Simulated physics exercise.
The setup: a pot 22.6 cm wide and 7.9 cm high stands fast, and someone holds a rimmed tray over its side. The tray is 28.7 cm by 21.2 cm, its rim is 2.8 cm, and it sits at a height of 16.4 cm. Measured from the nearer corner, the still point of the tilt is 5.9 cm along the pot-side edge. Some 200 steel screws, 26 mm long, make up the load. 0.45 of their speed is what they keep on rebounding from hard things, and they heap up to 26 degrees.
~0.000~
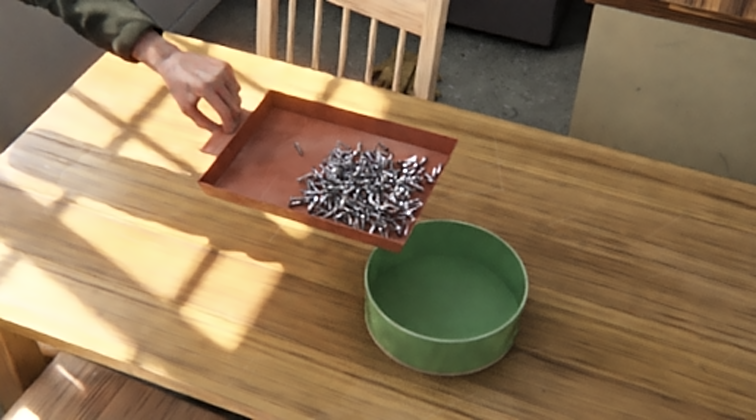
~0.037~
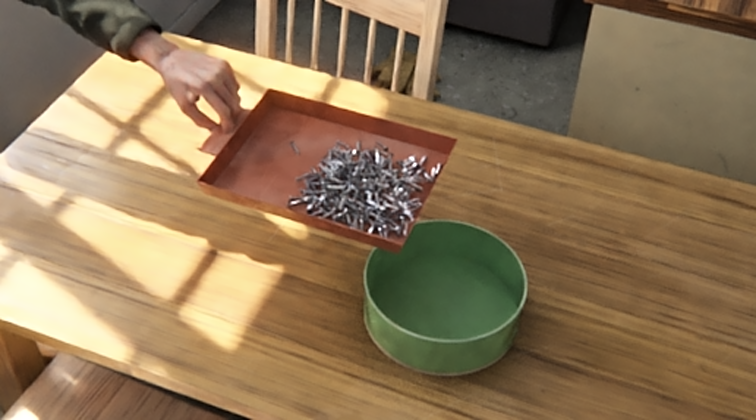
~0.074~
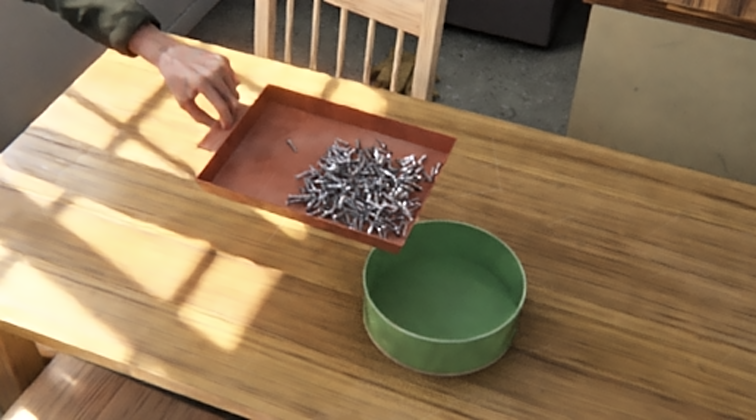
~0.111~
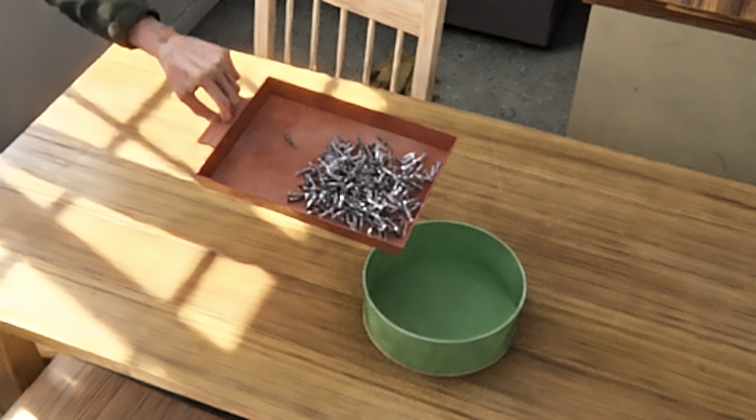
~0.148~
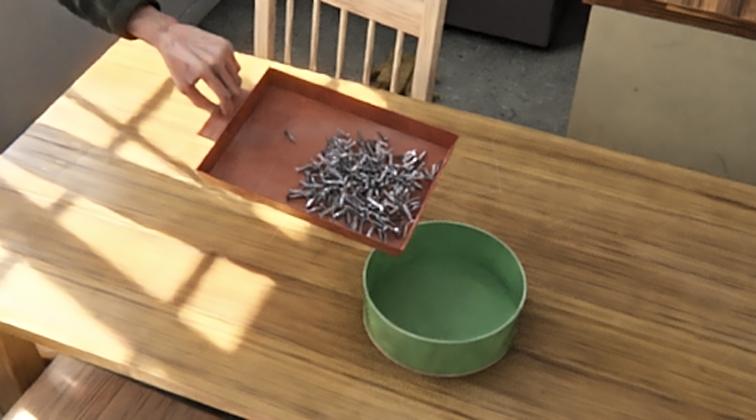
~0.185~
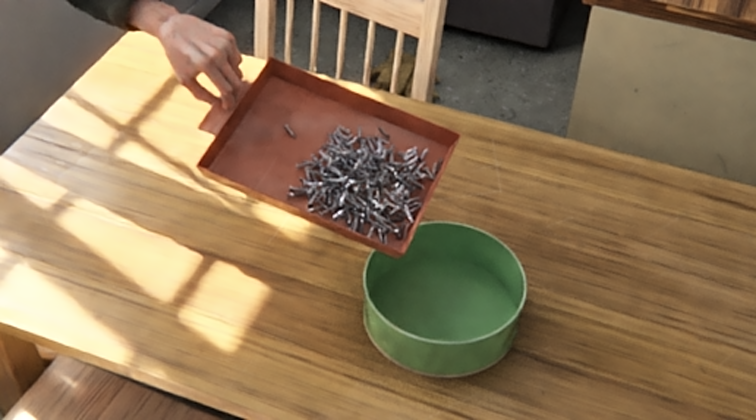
A hand slowly tilts a reddish tray of small metal pieces beside a green pot.
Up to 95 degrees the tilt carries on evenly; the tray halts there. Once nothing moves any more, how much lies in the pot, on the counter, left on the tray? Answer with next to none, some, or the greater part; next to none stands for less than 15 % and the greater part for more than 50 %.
Pot: The greater part; counter: Next to none; left on the tray: Next to none.
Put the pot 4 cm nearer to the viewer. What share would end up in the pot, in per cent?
In that case about 100 percent would end up there.
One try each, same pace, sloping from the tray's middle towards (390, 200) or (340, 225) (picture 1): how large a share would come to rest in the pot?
Roughly 95 % for the first direction, roughly 65 % for the second.
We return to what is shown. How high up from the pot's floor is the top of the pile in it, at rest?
Some 3.5 cm up.
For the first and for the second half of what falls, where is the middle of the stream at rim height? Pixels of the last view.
Earlier half close to (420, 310), later half at (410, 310) in pixels.
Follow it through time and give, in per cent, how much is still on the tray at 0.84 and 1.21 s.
First 85, then 5.
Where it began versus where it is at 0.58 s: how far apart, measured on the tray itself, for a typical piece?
Roughly 4 cm.
Then, at 0.58 s, tilt 52 degrees; the tray holds 100 %, the pot 0 %.
After 0.84 s, tilt 79 degrees; the tray holds 85 %, the pot 5 %.
After 1.21 s, tilt 95 degrees; the tray holds 5 %, the pot 95 %.
In the end, at 2.1 s, pot 100 %, counter 0 %, tray 0 %.
